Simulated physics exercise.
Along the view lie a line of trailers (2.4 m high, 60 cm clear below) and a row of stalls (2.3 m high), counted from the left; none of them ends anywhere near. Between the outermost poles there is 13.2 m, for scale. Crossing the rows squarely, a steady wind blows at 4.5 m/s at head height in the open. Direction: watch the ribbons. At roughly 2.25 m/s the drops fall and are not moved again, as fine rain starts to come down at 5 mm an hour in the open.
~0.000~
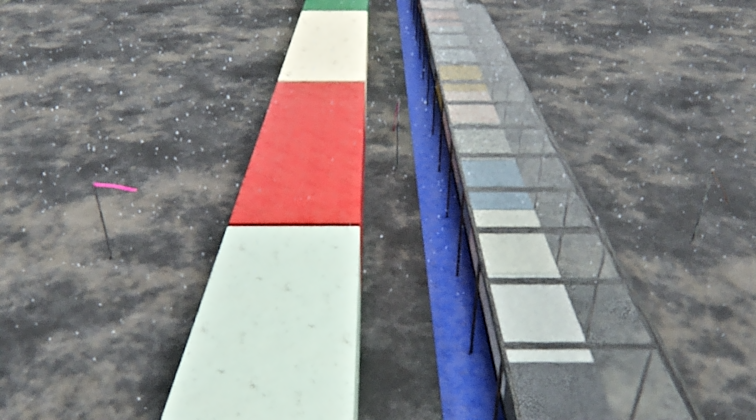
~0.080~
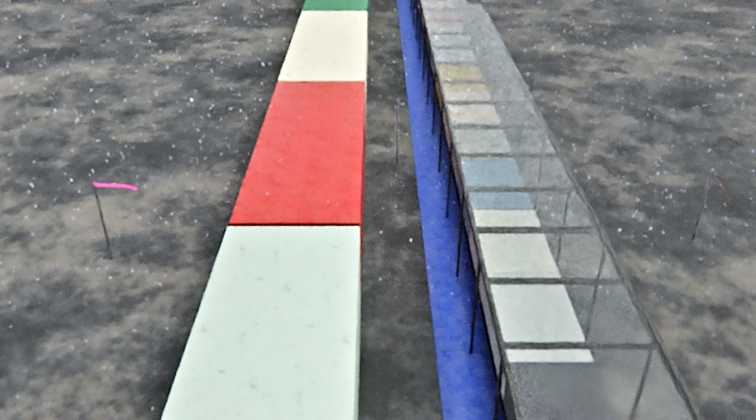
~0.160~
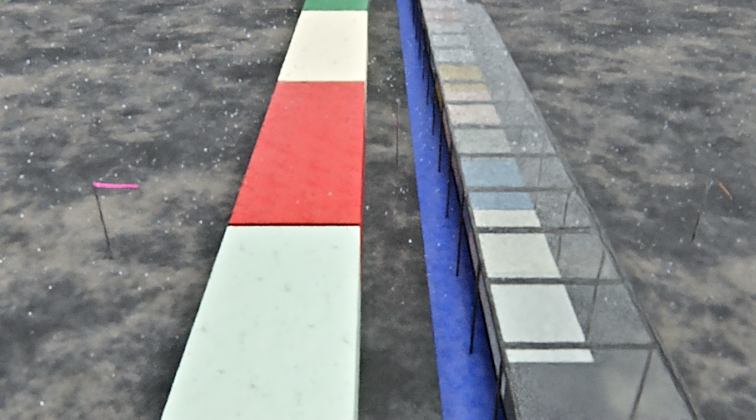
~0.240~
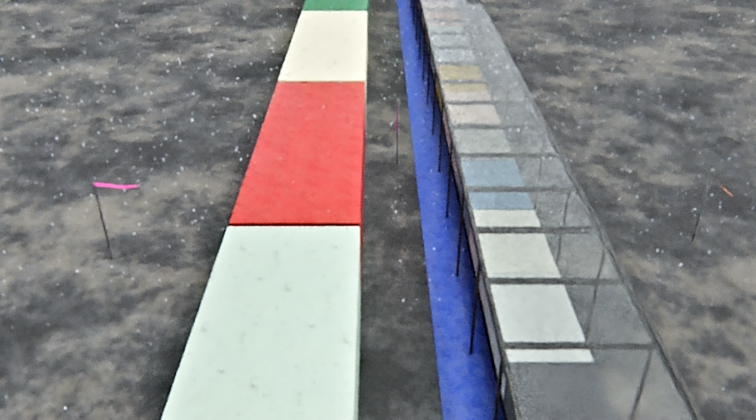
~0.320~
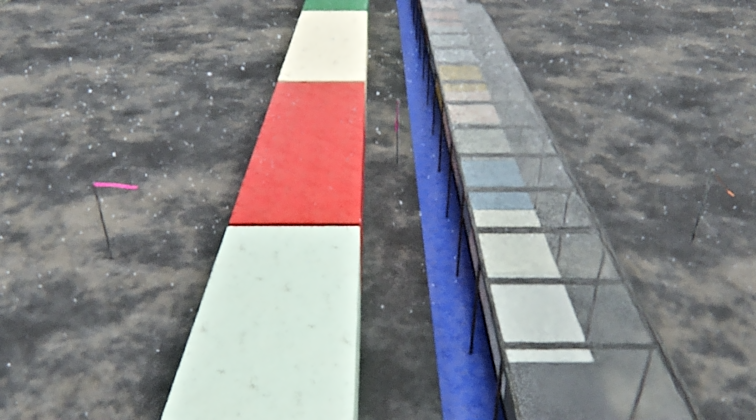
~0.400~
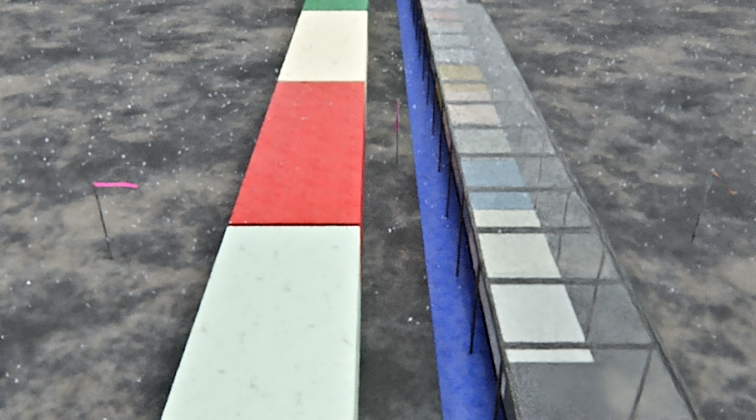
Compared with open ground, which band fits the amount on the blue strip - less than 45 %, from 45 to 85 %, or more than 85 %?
The blue strip gets from 45 to 85 % of the open-ground amount.
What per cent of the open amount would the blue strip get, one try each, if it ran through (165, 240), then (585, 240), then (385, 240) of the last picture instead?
In turn about 100 %, 30 %, 10 %.
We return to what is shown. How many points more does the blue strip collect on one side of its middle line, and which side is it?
The right-hand side, by some 25 points.
10 minutes on, 0.6 mm on the blue strip, 0.8 mm in the open.
30 minutes on, 1.7 mm on the blue strip, 2.5 mm in the open.
60 minutes on, 3.5 mm on the blue strip, 5.0 mm in the open, so the blue strip has 70 % of the open amount; the left half of it has 57 %, the right half 83 %.
